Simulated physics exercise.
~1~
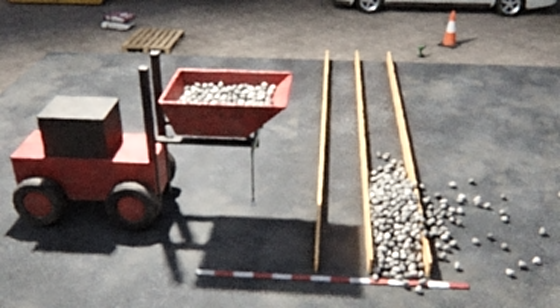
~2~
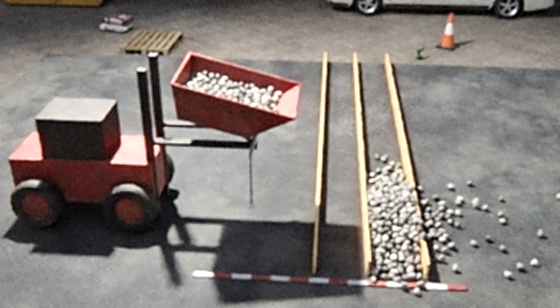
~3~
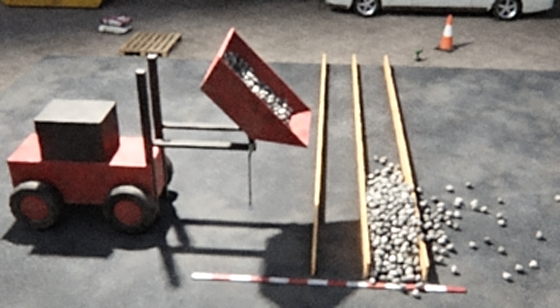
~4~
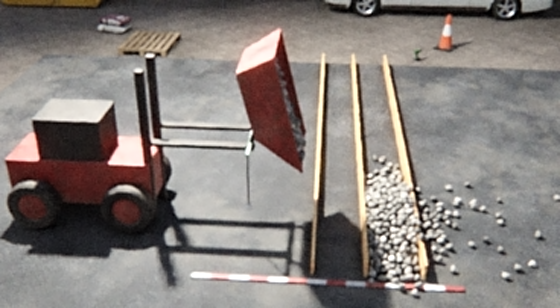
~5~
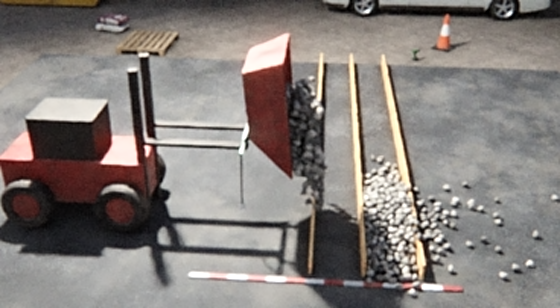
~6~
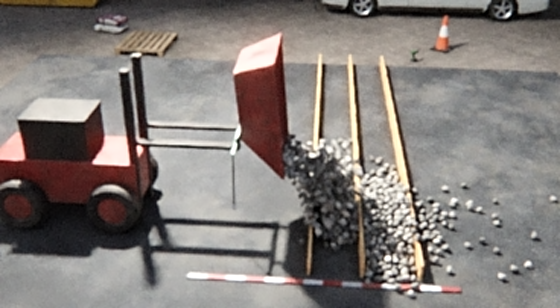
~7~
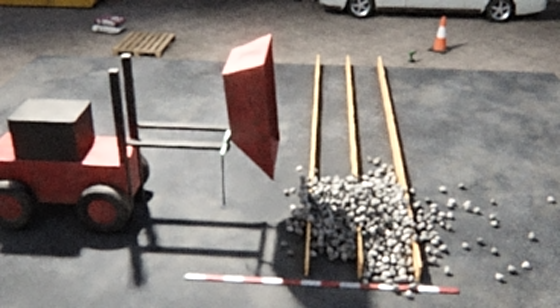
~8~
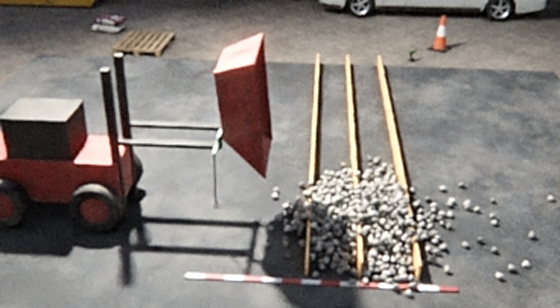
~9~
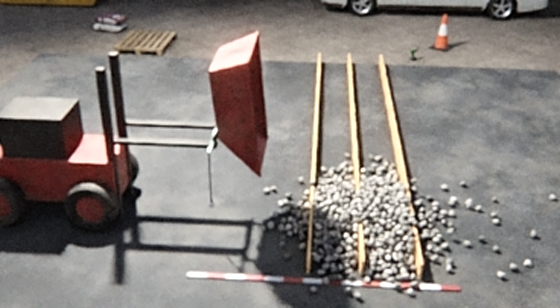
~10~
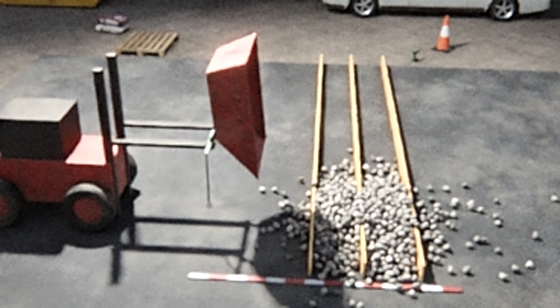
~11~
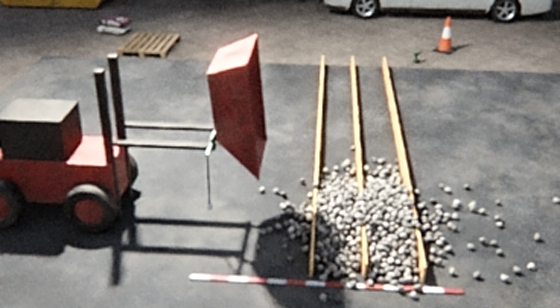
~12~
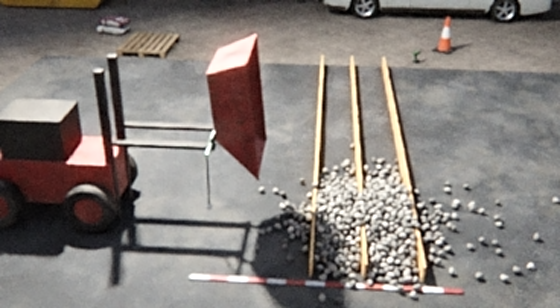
A red forklift with a tipping skip full of pale stones stands at the left of a grey yard, seen from above by a slightly swaying camera. To its right, three yellow-brown boards form two bays, with earlier stones heaped in the far bay and scattered beyond it; a striped staff lies in front, and an orange cone and white car stand behind. The skip tilts steeply to the right, and its stones pour mostly into the near bay as the forklift backs left. They spread into one low heap across both bays, and the emptied skip stays tipped.
